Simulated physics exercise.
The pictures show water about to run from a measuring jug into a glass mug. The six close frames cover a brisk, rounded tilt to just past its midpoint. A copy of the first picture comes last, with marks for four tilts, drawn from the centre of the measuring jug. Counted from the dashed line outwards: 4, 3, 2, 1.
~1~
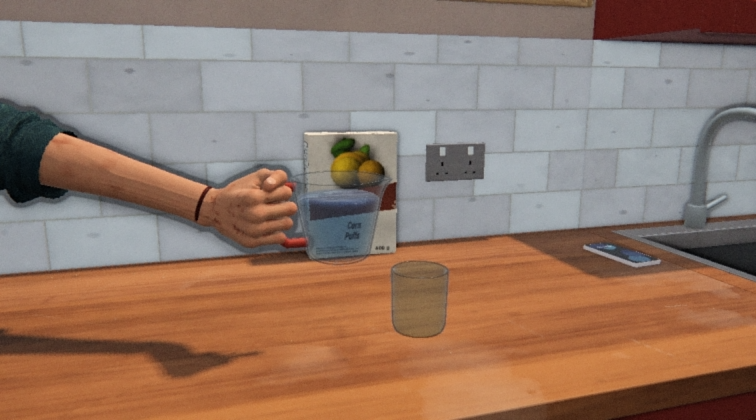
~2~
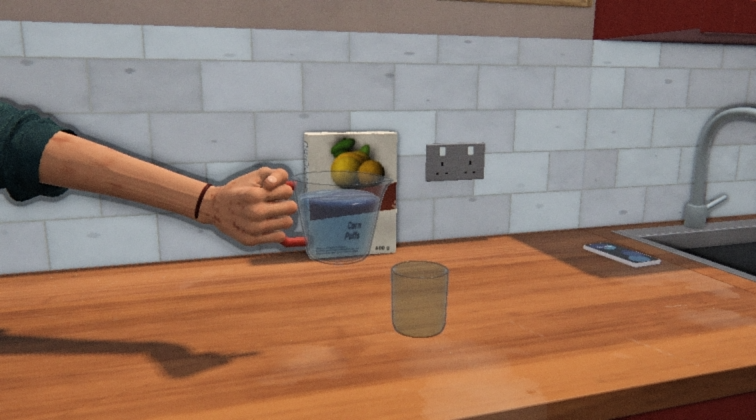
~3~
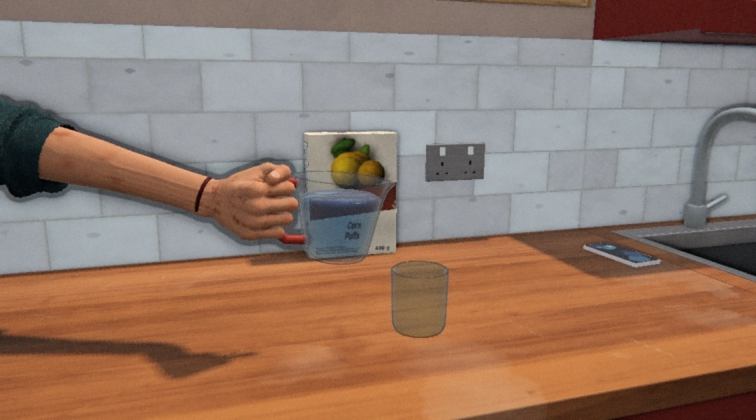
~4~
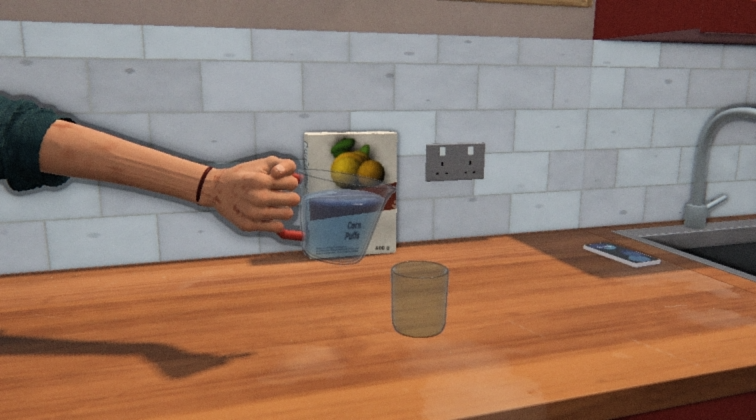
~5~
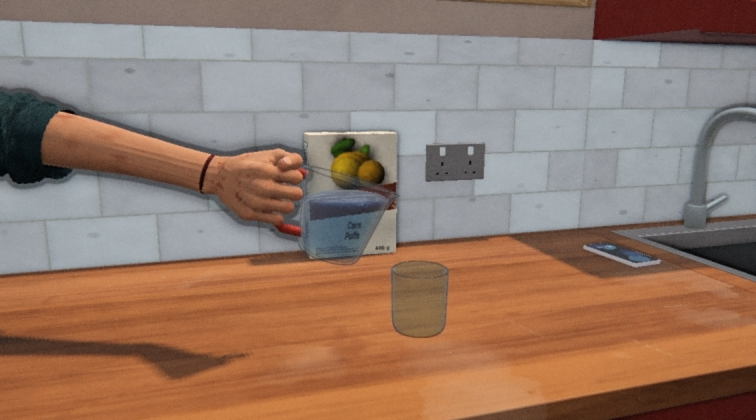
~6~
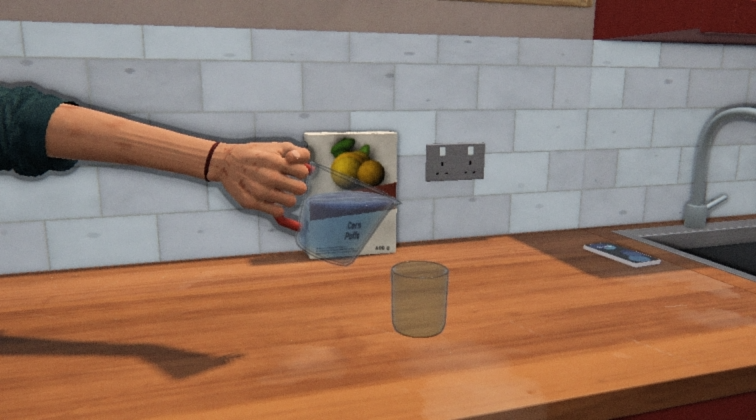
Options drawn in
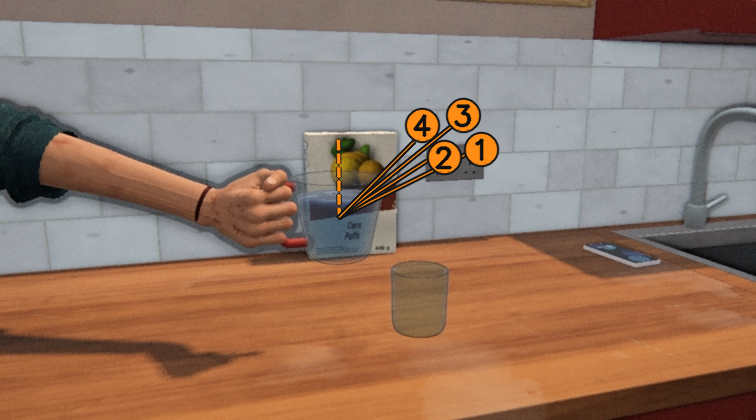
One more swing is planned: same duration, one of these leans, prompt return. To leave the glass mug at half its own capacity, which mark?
It is 4.
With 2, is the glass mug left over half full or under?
Over.
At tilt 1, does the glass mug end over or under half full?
Over half.
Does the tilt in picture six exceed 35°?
No.
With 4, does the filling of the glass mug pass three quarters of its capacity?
No, it does not.
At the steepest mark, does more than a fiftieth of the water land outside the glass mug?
Yes, it does.
On the marked copy, 1 at (464, 154); 2 at (426, 161); 3 at (450, 126); 4 at (413, 142).
With 1, the glass mug ends with about 85 % of what it can hold; 14 % of the water is spilt.
With 2, the glass mug ends with about 81 % of what it can hold; 4 % of the water is spilt.
With 3, the glass mug ends with about 68 % of what it can hold.
With 4, the glass mug ends with about 50 % of what it can hold.
